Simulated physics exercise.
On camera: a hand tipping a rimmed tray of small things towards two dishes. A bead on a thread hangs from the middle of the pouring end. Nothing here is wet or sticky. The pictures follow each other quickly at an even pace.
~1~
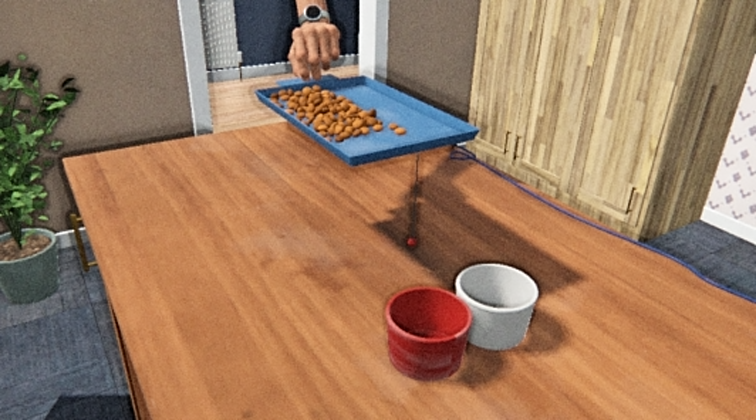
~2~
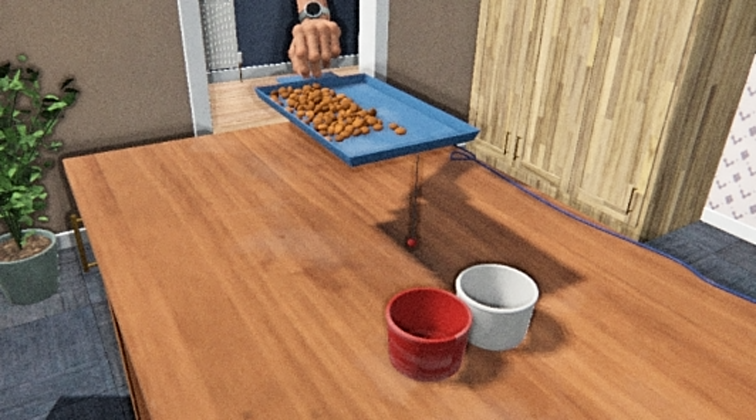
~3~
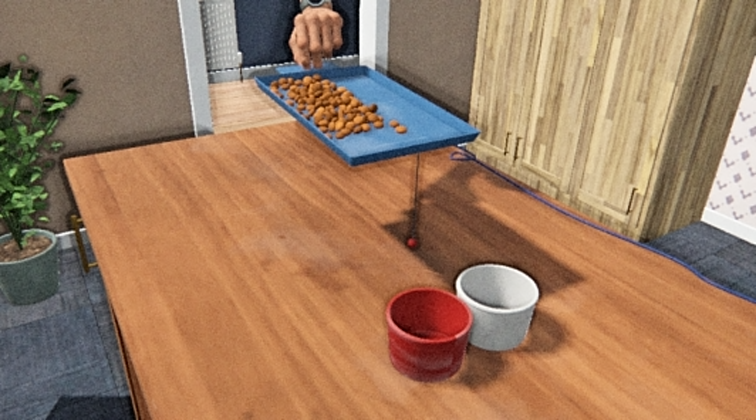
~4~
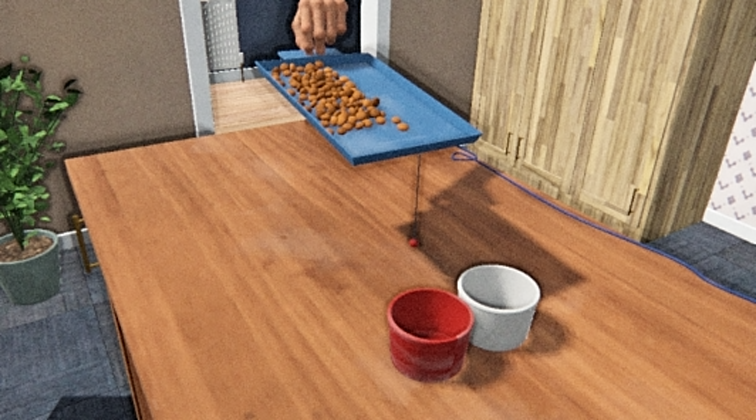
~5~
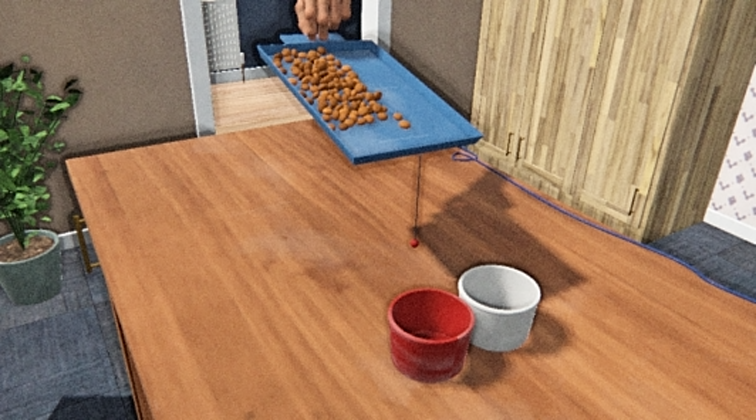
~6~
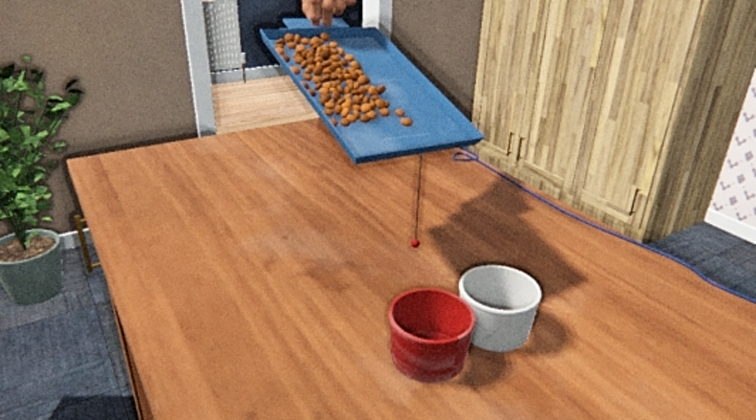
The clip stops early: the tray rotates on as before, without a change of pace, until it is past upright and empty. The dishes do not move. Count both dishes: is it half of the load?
Together they catch less than half.
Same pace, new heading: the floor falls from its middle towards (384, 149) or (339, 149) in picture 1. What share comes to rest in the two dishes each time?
The first gives 20 %, the second 0 %.
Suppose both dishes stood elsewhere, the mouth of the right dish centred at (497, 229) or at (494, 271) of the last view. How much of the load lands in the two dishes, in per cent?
First some 20, then 60 per cent.
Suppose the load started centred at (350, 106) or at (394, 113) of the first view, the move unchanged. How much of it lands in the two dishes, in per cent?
Roughly 20 per cent, and 10 per cent.
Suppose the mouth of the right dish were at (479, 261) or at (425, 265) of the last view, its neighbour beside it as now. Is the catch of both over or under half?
First above a half, then below a half.
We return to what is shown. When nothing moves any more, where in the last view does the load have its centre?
At about (471, 315).
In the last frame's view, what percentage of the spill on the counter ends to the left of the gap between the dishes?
Some 60 per cent.
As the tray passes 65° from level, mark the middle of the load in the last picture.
Close to (439, 150).
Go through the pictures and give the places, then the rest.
Corners of the pouring end at (352, 154) and (475, 129), level; middle of the load at (329, 111), bits of cat kibble; left dish at (453, 354); right dish at (521, 324); bead on its thread at (412, 242), in the first picture.
Corners of the pouring end at (352, 155) and (475, 129), level; middle of the load at (329, 110), in the second picture.
Corners of the pouring end at (353, 155) and (475, 131), tipped barely, lowest at the right corner; middle of the load at (329, 104), in the third picture.
Corners of the pouring end at (355, 154) and (477, 132), tipped a little, lowest at the right corner; middle of the load at (331, 95), in the fourth picture.
Corners of the pouring end at (356, 154) and (478, 134), tipped a little, lowest at the right corner; middle of the load at (333, 86), in the fifth picture.
Corners of the pouring end at (358, 154) and (480, 135), tipped clearly, lowest at the right corner; middle of the load at (336, 76); left dish at (456, 356); right dish at (524, 325), in the sixth picture.
Soon, tray tipped steeply; about two thirds on the tray; about a third in the air.
A while on, tray tipped past a quarter turn; a small part on the tray; a small part in the left dish; about a quarter in the right dish; about half outside both; a small part in the air.
Towards the end, tray tipped past a quarter turn; a small part in the left dish; about a quarter in the right dish; most outside both.
Finally, tray tipped past a quarter turn; a small part in the left dish; about a quarter in the right dish; most outside both.
